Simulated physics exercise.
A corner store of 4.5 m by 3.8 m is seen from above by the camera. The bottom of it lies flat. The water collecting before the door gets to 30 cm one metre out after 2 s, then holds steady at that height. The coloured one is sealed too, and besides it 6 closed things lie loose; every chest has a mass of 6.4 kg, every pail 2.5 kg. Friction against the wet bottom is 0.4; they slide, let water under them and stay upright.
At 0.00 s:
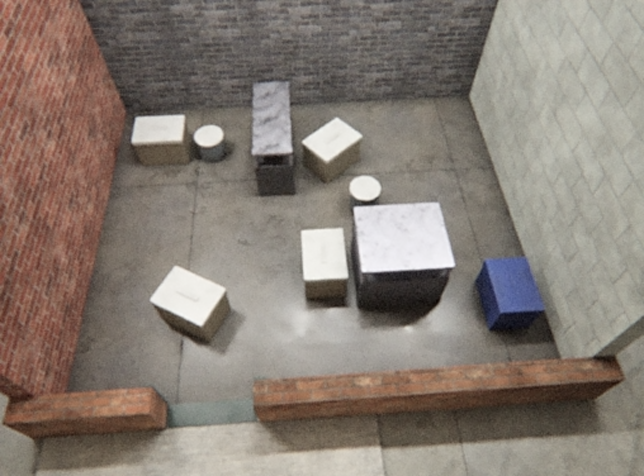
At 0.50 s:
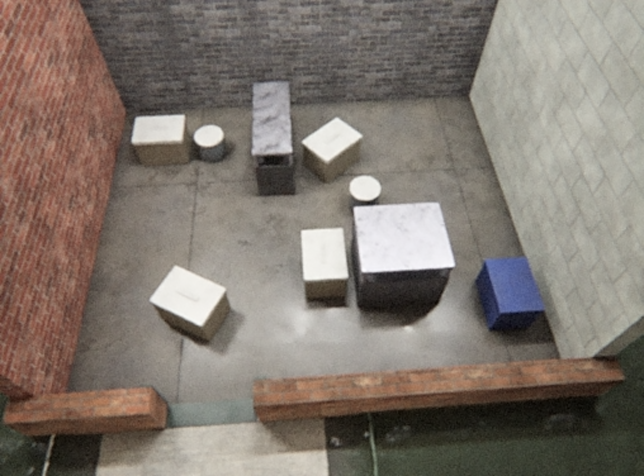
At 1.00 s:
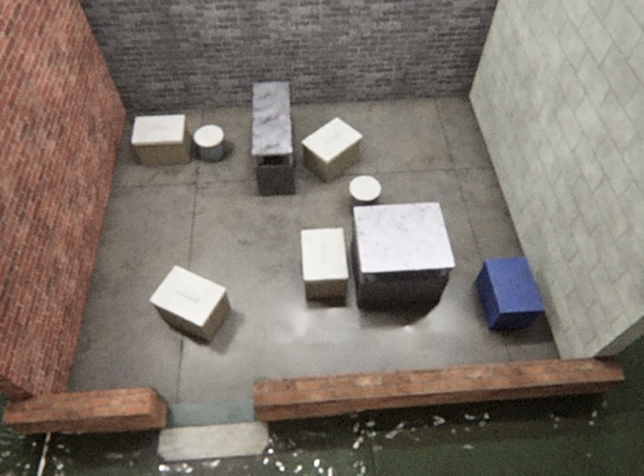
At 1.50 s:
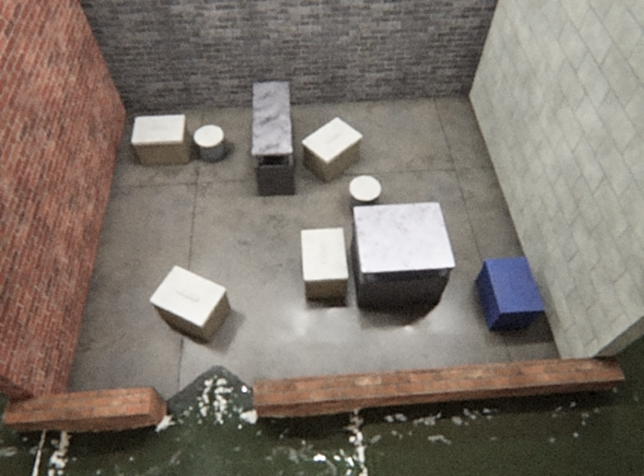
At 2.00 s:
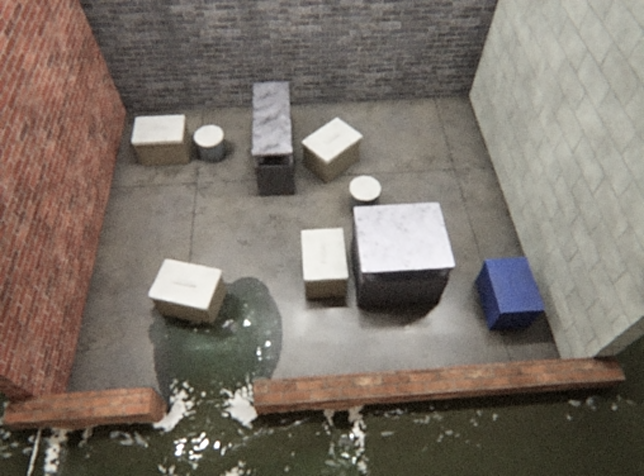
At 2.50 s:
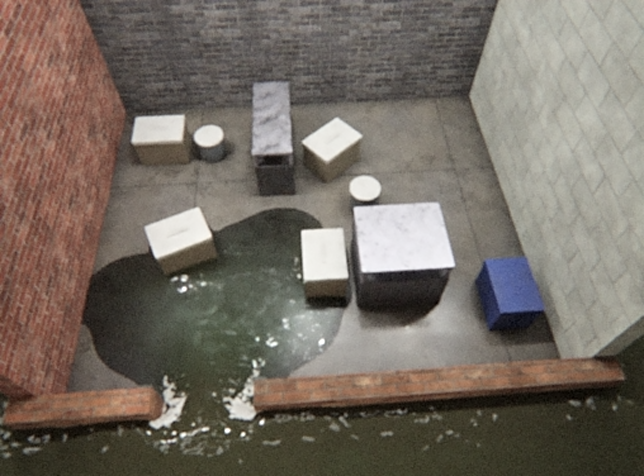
At the start, pale boxes, small round pails, dark marble-topped blocks and a blue chest stand on a dry grey floor. Dark water then rises outside the low brick wall and enters through the gap, spreading over the lower left floor and pushing one pale box slightly inward while the rest stay put.
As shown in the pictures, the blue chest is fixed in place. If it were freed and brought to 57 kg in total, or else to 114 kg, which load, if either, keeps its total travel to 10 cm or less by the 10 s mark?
57 kg already suffices.
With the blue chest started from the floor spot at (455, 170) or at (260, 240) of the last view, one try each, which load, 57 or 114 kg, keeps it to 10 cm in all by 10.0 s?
Well, first the light mass is sufficient, and next the light mass is sufficient.
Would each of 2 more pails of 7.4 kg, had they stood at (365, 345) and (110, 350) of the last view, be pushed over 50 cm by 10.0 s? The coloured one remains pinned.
The first is not as far, the second not as far.
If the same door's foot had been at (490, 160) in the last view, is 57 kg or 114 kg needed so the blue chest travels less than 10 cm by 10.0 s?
That way, the small mass suffices.
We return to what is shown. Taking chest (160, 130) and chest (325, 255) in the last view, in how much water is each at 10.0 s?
Close to 15 and 10 centimetres.
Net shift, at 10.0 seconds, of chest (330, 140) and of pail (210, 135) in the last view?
150 cm and 300 cm respectively.
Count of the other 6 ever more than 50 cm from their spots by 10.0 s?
My count gives 6.
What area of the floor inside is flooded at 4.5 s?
At that time the wet patch spans about 13 m2.
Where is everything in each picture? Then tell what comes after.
The first picture shows the blue chest at (514, 284) rests on the ground; water covers 0.0 m2; 0 of 7 have shifted.
The second picture shows the blue chest at (514, 284) rests on the ground; 0.0 m2 under water; 0 of 7 have shifted.
The third picture shows the blue chest at (514, 284), on the bottom; water covers 0.0 m2; 0 of 7 have shifted.
The fourth picture shows the blue chest at (514, 284), on the bottom; 0.1 m2 under water; 0 of 7 have shifted.
The fifth picture shows the blue chest at (514, 284), on the bottom; 1.0 m2 under water; 1 of 7 have shifted.
The sixth picture shows the blue chest at (514, 284) rests on the ground; 3.6 m2 under water; 1 of 7 have shifted.
After 3.5 s the blue chest would be 0 cm from its start with 57 kg and 0 cm from its start with 114 kg; 0 cm of water round it then.
After 4.5 s the blue chest would be 0 cm from its start with 57 kg and 0 cm from its start with 114 kg; 0 cm of water round it then.
After 7.0 s the blue chest would be 0 cm from its start with 57 kg and 0 cm from its start with 114 kg; 1 cm of water round it then.
After 10.0 s the blue chest would be 0 cm from its start with 57 kg and 0 cm from its start with 114 kg; 9 cm of water round it then.
